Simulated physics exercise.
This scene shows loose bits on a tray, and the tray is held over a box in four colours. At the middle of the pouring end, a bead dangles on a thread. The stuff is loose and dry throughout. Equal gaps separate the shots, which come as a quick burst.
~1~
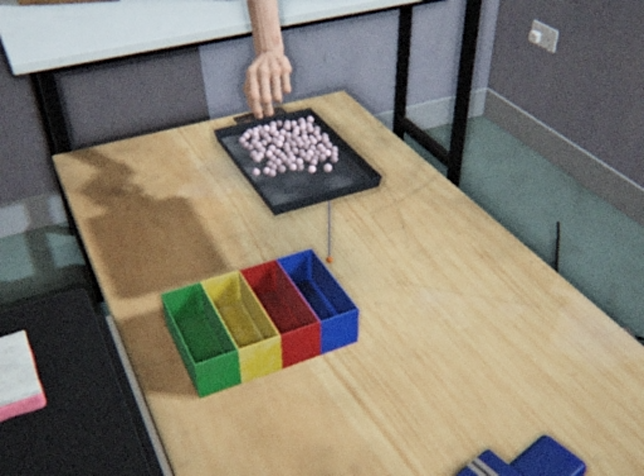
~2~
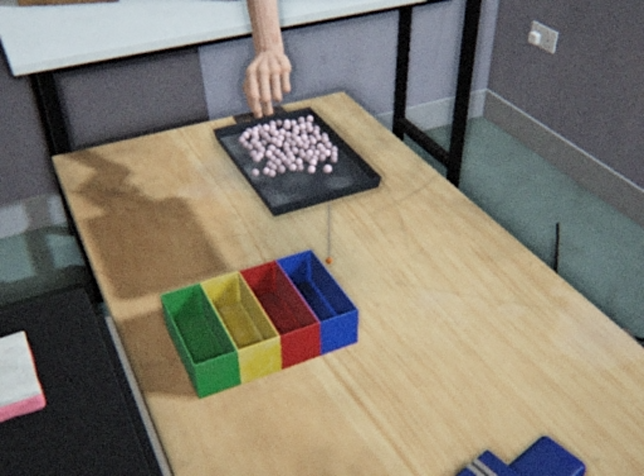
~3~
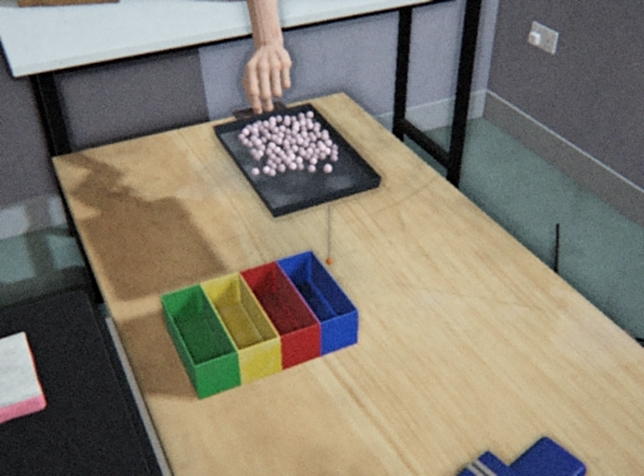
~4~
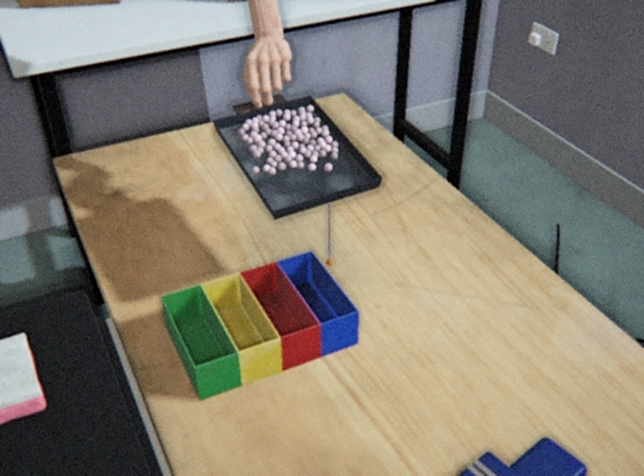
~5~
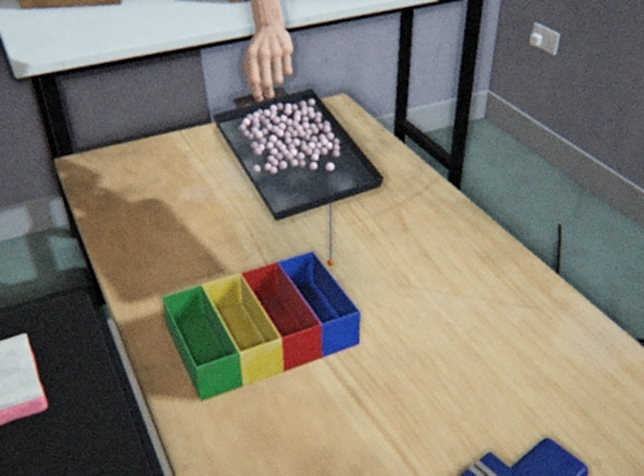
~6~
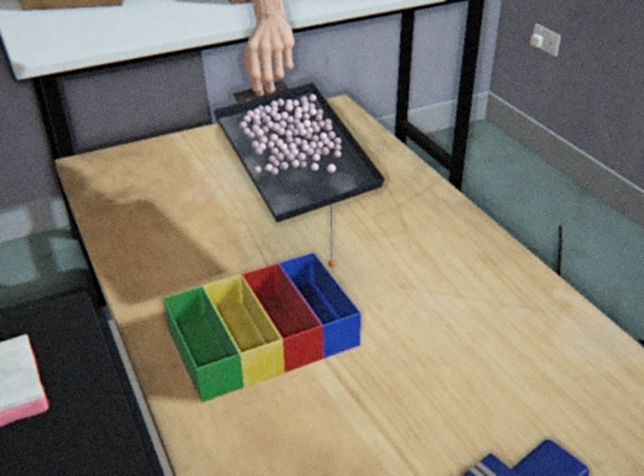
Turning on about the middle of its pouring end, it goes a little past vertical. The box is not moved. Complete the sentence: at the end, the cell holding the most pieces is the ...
... Red cell.
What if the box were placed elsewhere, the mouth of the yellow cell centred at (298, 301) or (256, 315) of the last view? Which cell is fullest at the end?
The cell in yellow, then that red cell.
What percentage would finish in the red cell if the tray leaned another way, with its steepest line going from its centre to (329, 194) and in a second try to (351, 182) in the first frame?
0 and 0 per cent, in that order.
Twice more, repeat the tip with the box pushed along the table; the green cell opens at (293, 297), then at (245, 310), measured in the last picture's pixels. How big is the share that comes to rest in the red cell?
About 0 per cent first, then about 30 per cent.
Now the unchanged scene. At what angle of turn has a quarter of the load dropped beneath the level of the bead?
The angle is around 100°.
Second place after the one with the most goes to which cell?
The answer is the cell in blue.
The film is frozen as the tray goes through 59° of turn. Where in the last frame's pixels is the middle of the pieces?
About (302, 200).
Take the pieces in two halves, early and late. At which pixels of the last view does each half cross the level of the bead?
At (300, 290) for the first part, then at (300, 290) for the others.
Soon after the last picture, tray tipped steeply; most on the tray; a small part in the red cell; a stray few in the blue cell; a small part falling or outside the box.
A little later, tray tipped right over; about a third on the tray; about a quarter in the red cell; a small part in the blue cell; about a third falling or outside the box.
Later still, tray tipped past a quarter turn; about two thirds in the red cell; about a third in the blue cell; a small part falling or outside the box.
At rest, tray tipped past a quarter turn; about two thirds in the red cell; about a third in the blue cell; none in the green cell; none in the yellow cell; a small part outside the box.
